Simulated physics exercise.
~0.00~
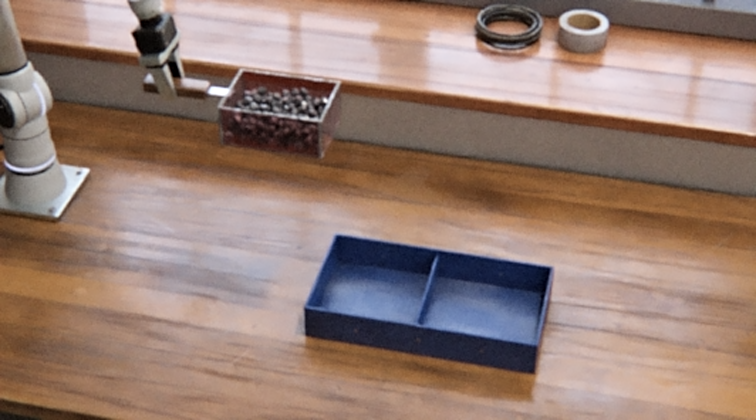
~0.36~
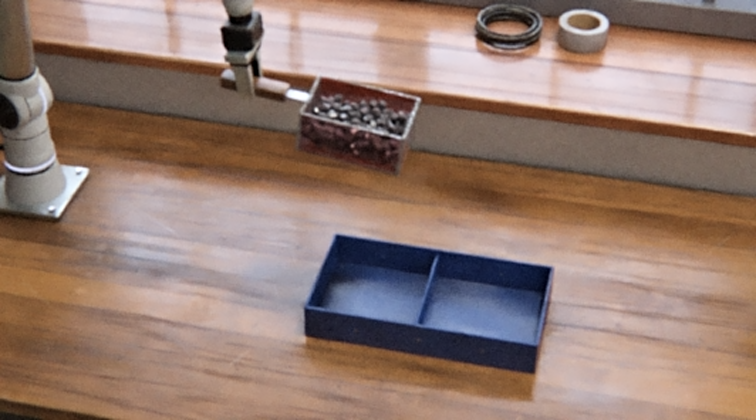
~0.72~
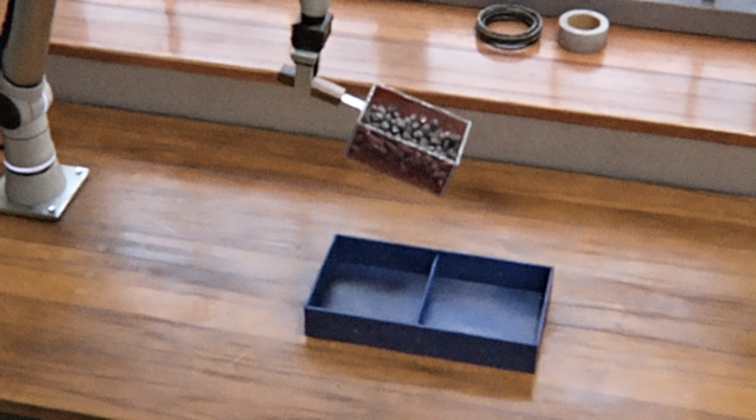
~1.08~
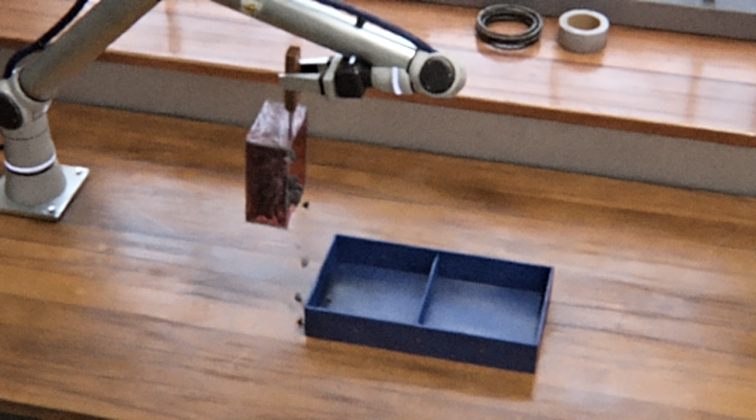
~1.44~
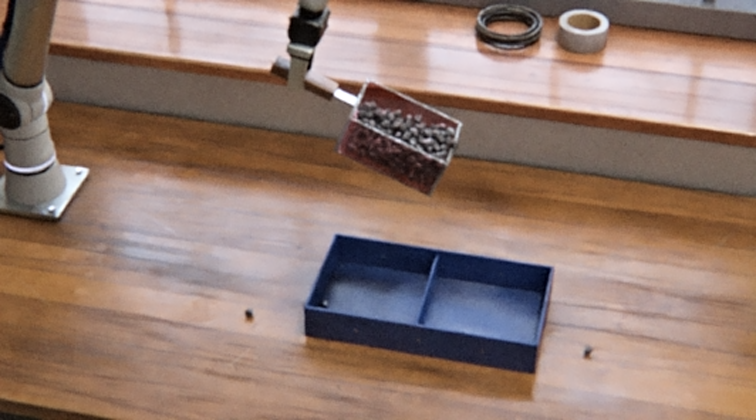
A robotic arm carries a clear box of small dark pebbles rightward above a wooden table, tips it steeply beside a divided blue tray so a few fall, then swings it partly upright, leaving most pebbles in the box and a couple scattered on the table.
